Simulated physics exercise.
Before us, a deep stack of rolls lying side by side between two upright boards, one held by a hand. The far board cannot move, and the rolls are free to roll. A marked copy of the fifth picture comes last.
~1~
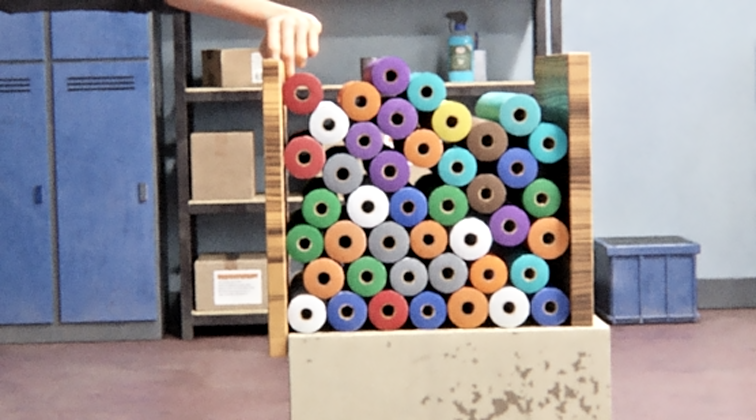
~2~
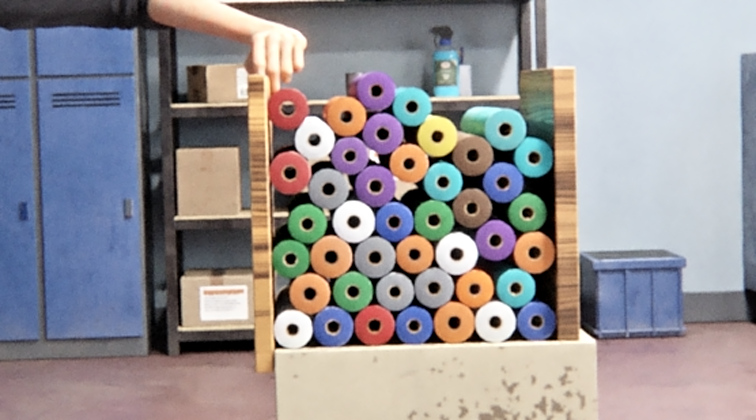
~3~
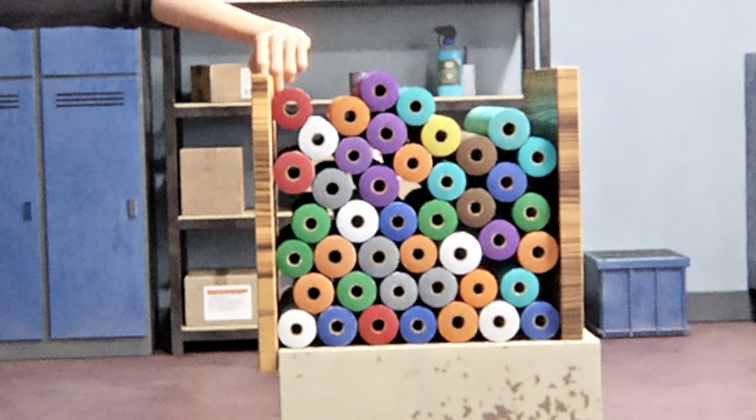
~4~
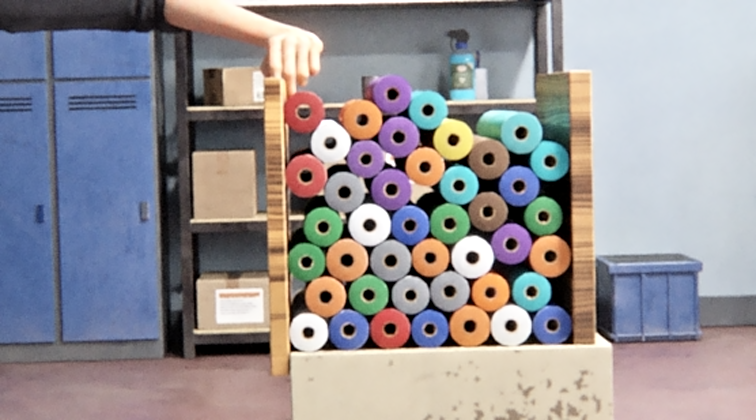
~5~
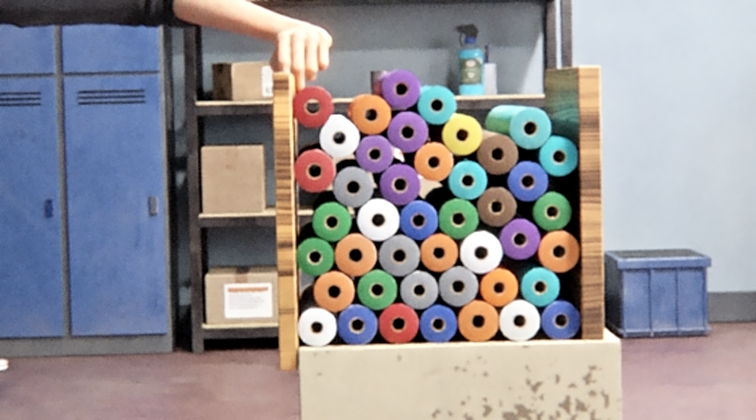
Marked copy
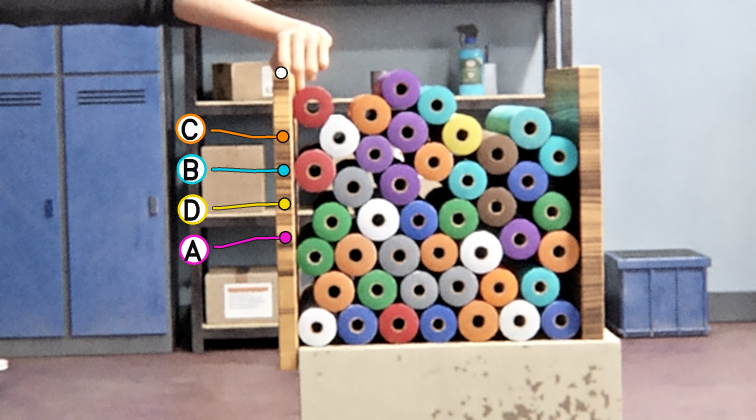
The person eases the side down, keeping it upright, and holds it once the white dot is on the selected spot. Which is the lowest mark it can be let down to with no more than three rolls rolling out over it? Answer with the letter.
D is the limit.
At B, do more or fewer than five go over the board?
Fewer than five.
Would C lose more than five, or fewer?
At C, fewer than five.
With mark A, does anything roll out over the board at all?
Yes, at A.
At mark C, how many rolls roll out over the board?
The count is none.
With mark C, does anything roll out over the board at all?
No, at C.
On the copy, A at (286, 238); B at (284, 171); C at (283, 136); D at (285, 204); the white dot at (282, 73).
On D. First, top of the board (292, 134).
Then, top of the board (294, 201).
Finally, top of the board (294, 203), one out over the board.
By contrast, A more than three out over the board; B none out over the board; C none out over the board.
